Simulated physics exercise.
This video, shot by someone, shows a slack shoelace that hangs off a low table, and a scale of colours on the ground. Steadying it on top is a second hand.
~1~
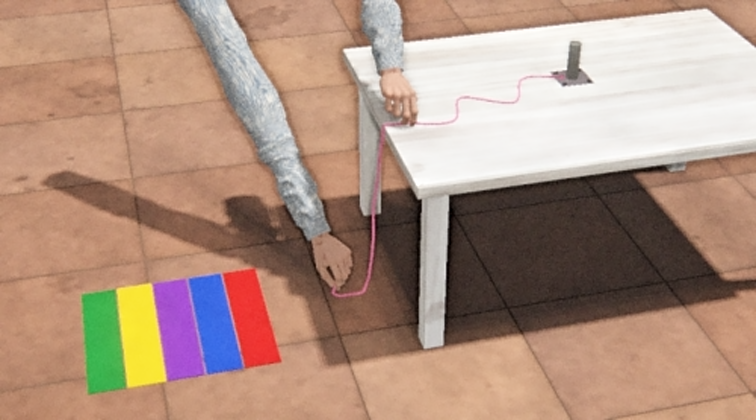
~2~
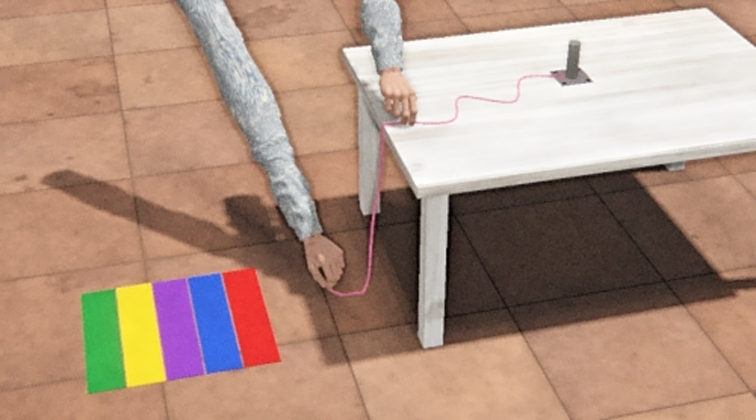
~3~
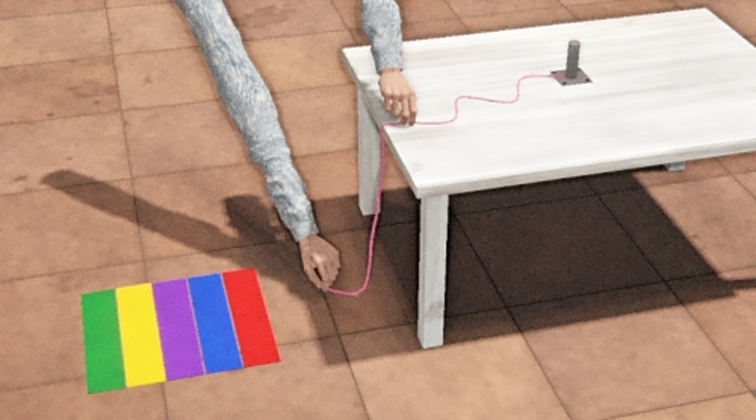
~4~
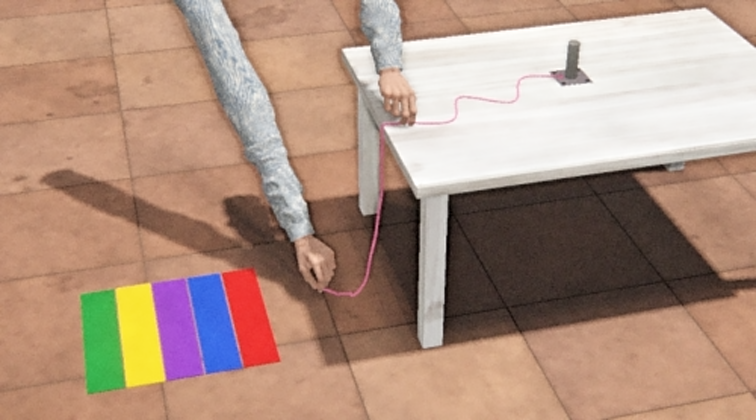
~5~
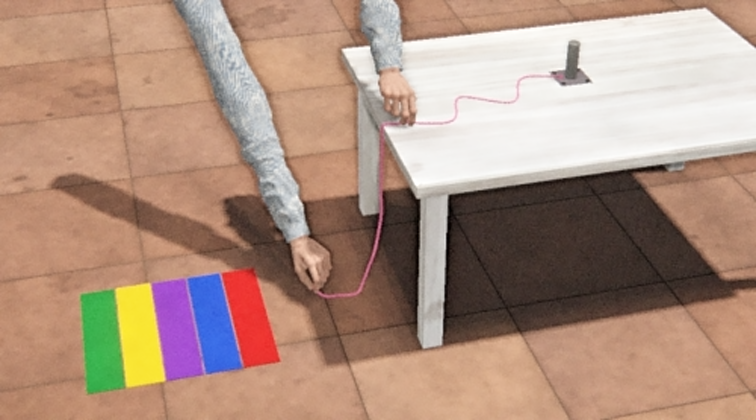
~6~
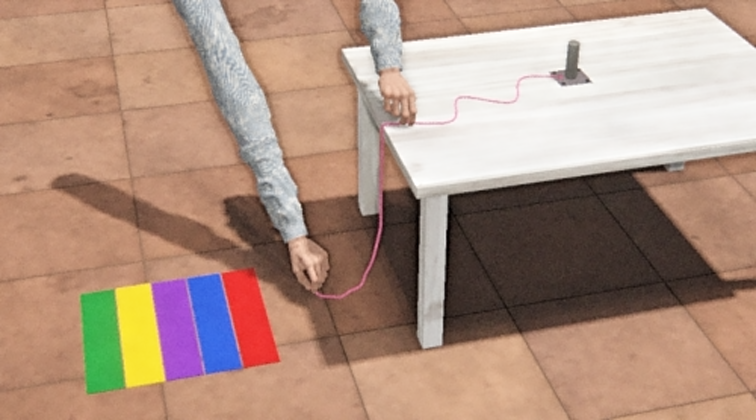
On a tiled floor beside a low white table, a hand drawing a slack pink cord's end slightly left near coloured stripes.
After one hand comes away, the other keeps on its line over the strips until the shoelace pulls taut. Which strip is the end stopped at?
Stopped at yellow.
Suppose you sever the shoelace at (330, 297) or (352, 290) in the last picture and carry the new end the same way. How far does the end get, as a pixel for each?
Roughly (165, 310), then roughly (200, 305).
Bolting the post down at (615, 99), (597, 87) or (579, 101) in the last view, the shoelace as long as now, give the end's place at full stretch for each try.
Around (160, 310), (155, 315) and (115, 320).
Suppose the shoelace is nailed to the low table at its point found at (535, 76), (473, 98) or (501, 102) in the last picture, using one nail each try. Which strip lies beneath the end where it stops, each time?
You'd see yellow first, purple next, and purple last.
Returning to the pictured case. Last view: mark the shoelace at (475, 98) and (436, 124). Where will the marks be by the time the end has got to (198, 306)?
In order: (446, 105) and (377, 134).
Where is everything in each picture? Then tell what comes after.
End (335, 285); red (259, 346); blue (221, 353); purple (183, 359); yellow (145, 365); green (105, 372), in the first picture.
End (327, 286); shoelace through (526, 77) (490, 100) (454, 120) (383, 135) (375, 209) (369, 273), in the second picture.
End (323, 287), in the third picture.
End (318, 288); shoelace through (526, 77) (490, 101) (454, 120) (383, 135) (379, 208) (367, 273), in the fourth picture.
End (314, 288), in the fifth picture.
End (312, 289); shoelace through (526, 77) (489, 101) (454, 120) (382, 135) (381, 209) (367, 272), in the sixth picture.
Soon after, end near (198, 306); over blue.
After that, end near (158, 313); over purple.
At the stop, end near (134, 316); over yellow. It gets as far as the yellow strip.
